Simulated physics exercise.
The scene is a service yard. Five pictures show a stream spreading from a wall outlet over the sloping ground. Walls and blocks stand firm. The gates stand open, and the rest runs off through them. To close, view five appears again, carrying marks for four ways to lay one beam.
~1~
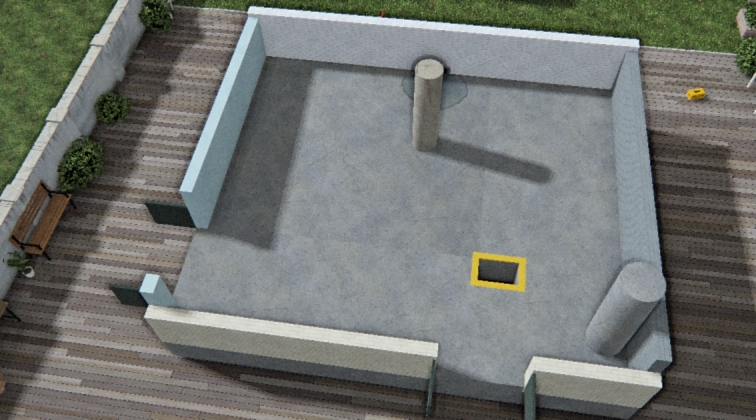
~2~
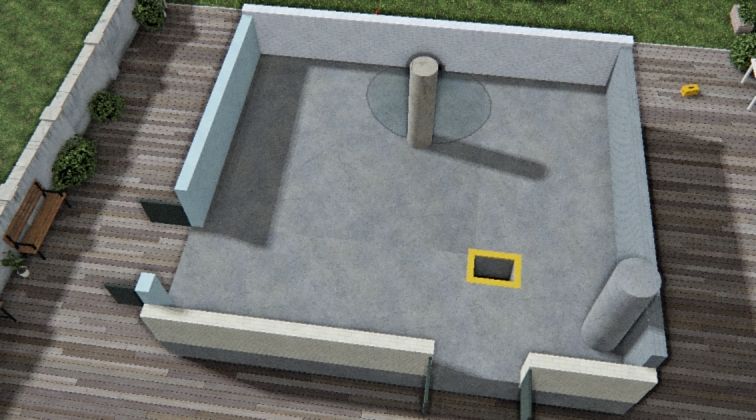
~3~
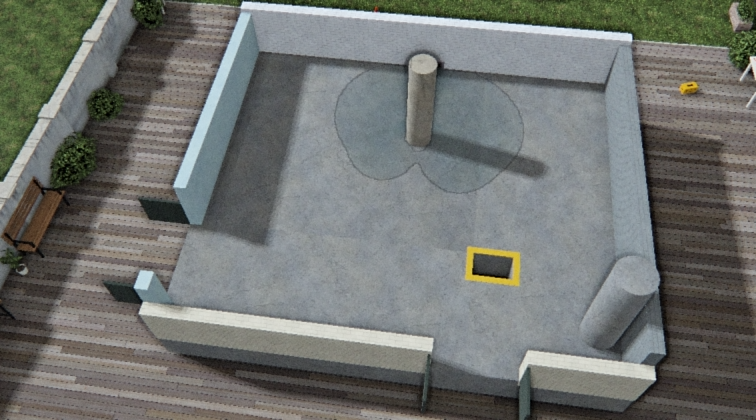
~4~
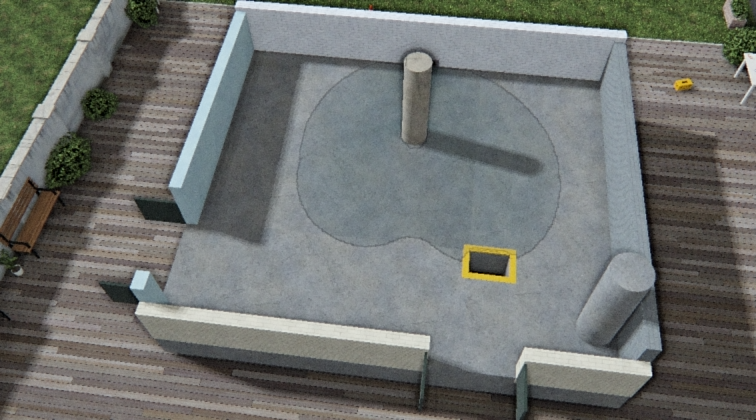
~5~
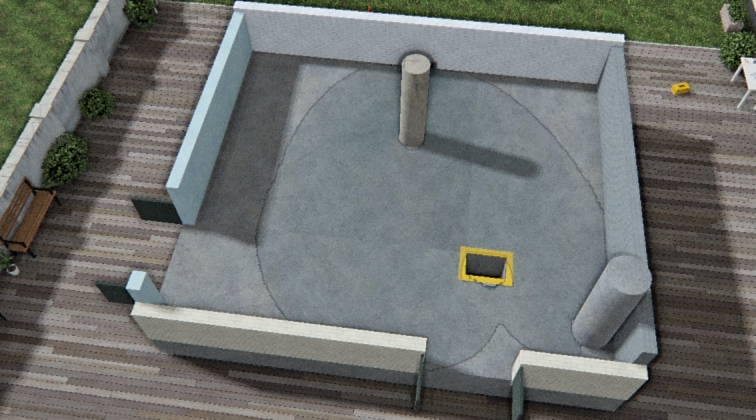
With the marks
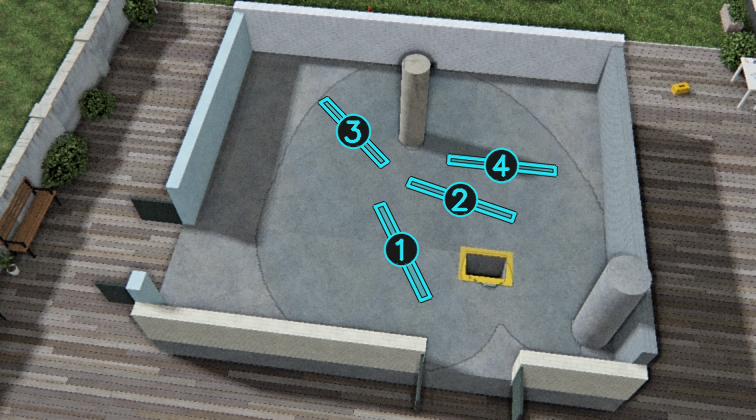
We see a walled grey yard from above as a thin sheet of water appears around the column near the back wall, spreads forward in widening lobes, and reaches the yellow-framed gully and the front wall.
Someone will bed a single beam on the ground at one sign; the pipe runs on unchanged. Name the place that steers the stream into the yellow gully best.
3 is best.
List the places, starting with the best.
Best to worst: 3, 1, 4, 2.
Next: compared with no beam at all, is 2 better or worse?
Place 2 is worse.
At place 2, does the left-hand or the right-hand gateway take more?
The right gate.
In cyan, 1 from (379, 205) to (425, 298); 2 from (409, 182) to (513, 217); 3 from (323, 100) to (384, 163); 4 from (448, 159) to (555, 171).
For place 1, about 19 % of the stream goes into the yellow gully, about 79 % out by the gates.
For place 2, about 4 % of the stream goes into the yellow gully, about 95 % out by the gates.
For place 3, about 32 % of the stream goes into the yellow gully, about 65 % out by the gates.
For place 4, about 8 % of the stream goes into the yellow gully, about 90 % out by the gates.
